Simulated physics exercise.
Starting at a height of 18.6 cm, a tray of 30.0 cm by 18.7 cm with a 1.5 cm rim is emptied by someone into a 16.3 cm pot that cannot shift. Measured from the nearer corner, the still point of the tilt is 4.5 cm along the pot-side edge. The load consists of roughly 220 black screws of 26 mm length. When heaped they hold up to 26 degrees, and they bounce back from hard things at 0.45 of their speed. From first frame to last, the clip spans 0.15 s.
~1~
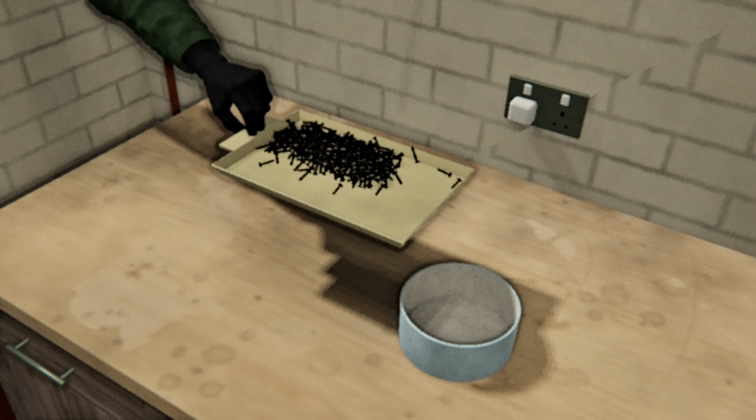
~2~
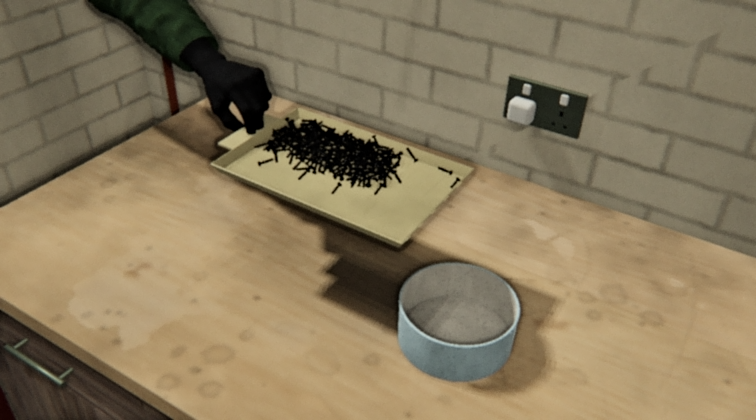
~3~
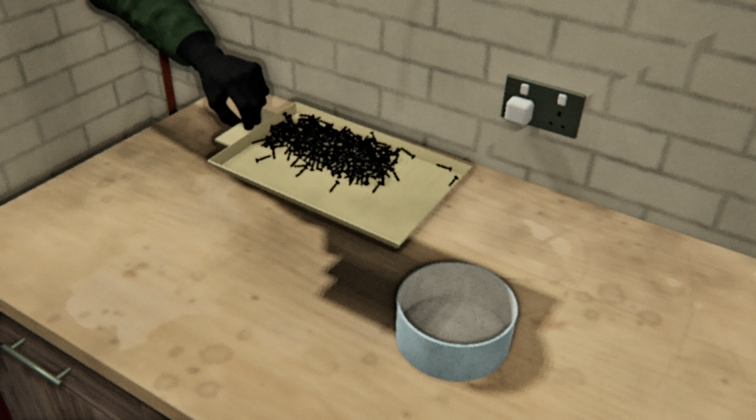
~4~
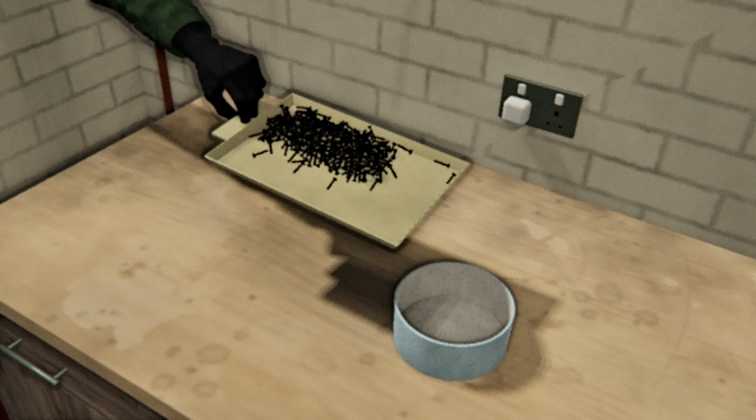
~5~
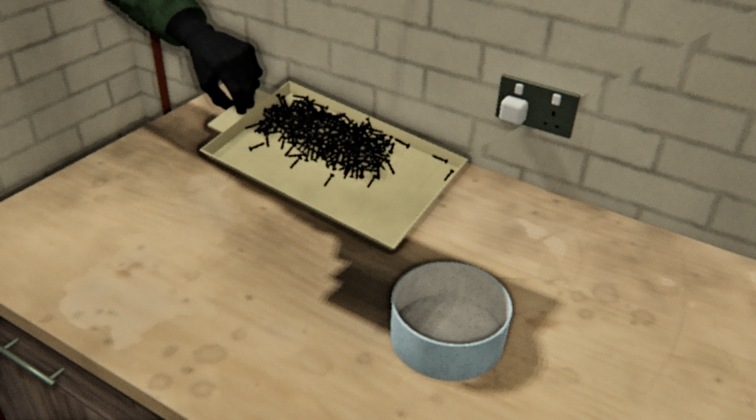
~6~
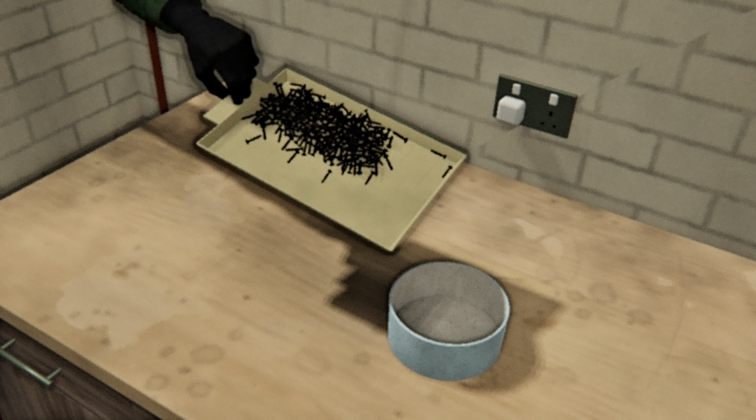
In the video, a black-gloved hand at the left gradually raises the far left side of a pale tray holding a heap of black screws, tilting it slightly toward the right front, while a blue pot stays on the wooden counter.
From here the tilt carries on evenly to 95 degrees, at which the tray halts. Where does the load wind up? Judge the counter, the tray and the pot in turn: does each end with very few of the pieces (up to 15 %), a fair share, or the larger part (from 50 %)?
Counter: The larger part. Tray: Very few. Pot: Very few.
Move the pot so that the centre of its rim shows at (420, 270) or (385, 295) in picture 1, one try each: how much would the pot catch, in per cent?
About 0 and 15 per cent.
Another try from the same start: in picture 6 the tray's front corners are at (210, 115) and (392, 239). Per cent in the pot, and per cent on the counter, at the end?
Pot 65 % / counter 35 %.
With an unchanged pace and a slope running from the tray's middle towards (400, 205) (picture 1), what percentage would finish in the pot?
I'd estimate about 70 %.
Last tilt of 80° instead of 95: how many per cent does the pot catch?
The pot would get around 5 per cent.
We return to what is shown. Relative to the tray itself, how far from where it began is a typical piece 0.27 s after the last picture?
Roughly 4 cm.
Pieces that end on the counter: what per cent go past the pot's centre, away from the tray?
That comes to roughly 50 percent.
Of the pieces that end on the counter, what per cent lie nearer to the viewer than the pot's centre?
100 %.
Then, 0.27 s after the last picture, tilt 54 degrees; the tray holds 100 %, the pot 0 %.
Then, 0.45 s after the last picture, tilt 81 degrees; the tray holds 45 %, the pot 0 %.
Then, 0.76 s after the last picture, tilt 95 degrees; the tray holds 0 %, the pot 5 %.
In the end, counter 95 %, tray 0 %, pot 5 %.
